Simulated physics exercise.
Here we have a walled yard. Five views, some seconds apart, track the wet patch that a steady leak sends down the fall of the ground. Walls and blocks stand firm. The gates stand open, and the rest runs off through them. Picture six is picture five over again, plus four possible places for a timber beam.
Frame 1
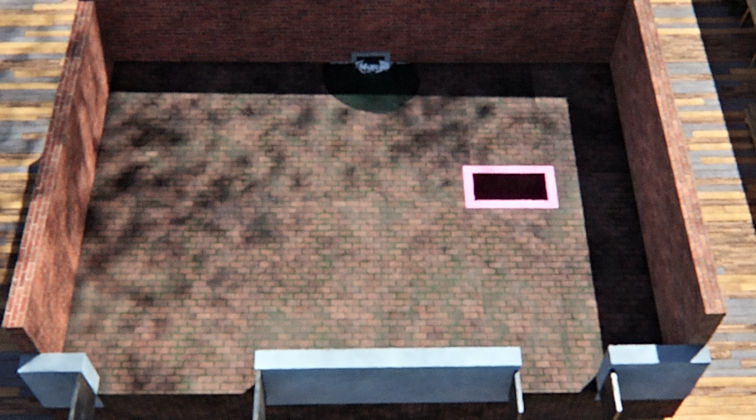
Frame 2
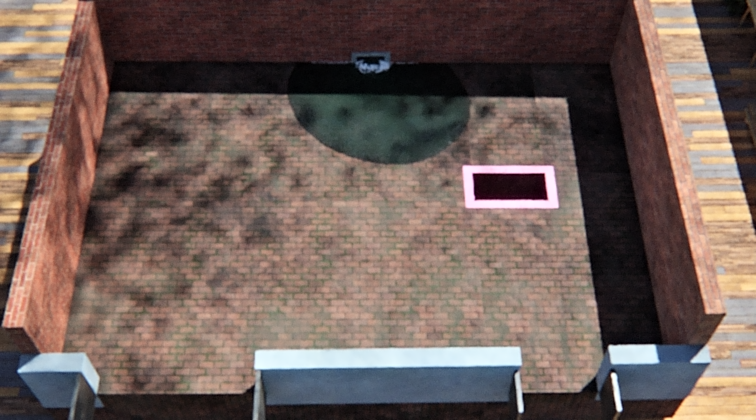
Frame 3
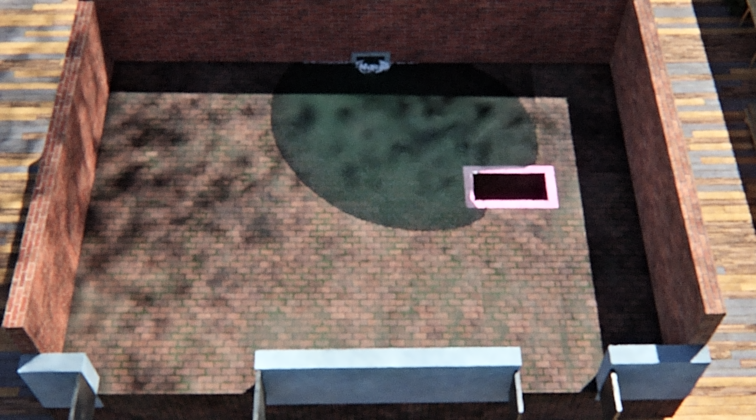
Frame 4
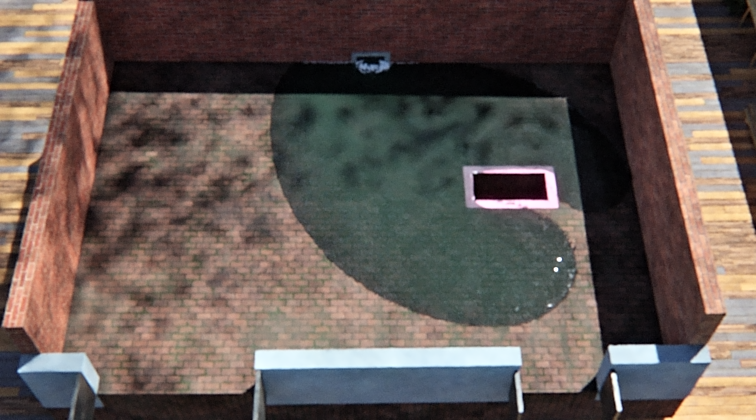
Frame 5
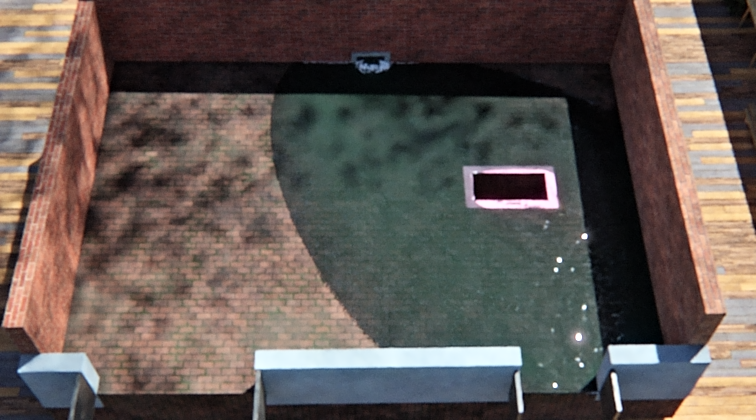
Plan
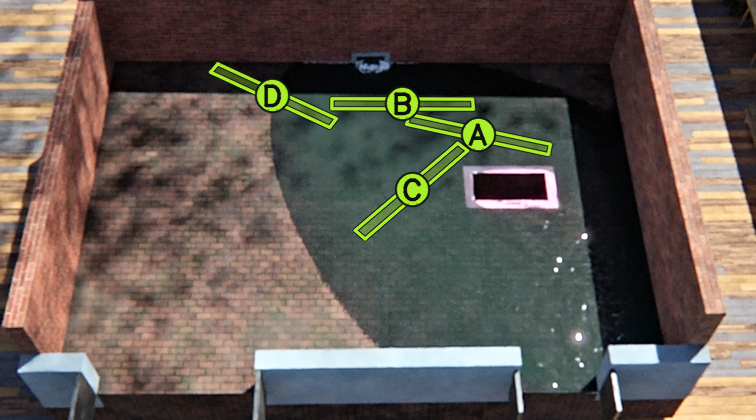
Dark green water spread from a small outlet at the back wall across the sunlit brick yard, reached and surrounded the pink-rimmed drain, then swept over the right side to the front wall.
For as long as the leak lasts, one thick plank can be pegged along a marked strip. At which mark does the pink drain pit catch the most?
I would pick position D.
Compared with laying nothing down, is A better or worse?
Worse.
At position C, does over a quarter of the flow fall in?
No, it does not.
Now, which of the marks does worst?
That is position B.
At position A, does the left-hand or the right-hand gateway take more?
The right gate.
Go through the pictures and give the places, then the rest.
Outfall at (371, 58); pink drain pit at (510, 187); open gate at (554, 376); open gate at (181, 377); water covers 3 % of the ground and shows as far out as (399, 102); pink drain pit still dry.
Water covers 10 % of the ground and shows as far out as (447, 142); pink drain pit still dry.
Water covers 22 % of the ground and shows as far out as (432, 226); pink drain pit taking water.
Water covers 38 % of the ground and shows as far out as (529, 312); pink drain pit taking water.
Water covers 52 % of the ground and shows as far out as (638, 327); pink drain pit taking water.
On the marked copy, A from (408, 119) to (549, 149); B from (331, 103) to (472, 104); C from (360, 234) to (462, 146); D from (214, 68) to (333, 122).
With A, about 15 % of the stream runs into the pink drain pit, about 84 % out by the gates.
With B, about 8 % of the stream runs into the pink drain pit, about 90 % out by the gates.
With C, about 13 % of the stream runs into the pink drain pit, about 86 % out by the gates.
With D, about 38 % of the stream runs into the pink drain pit, about 61 % out by the gates.
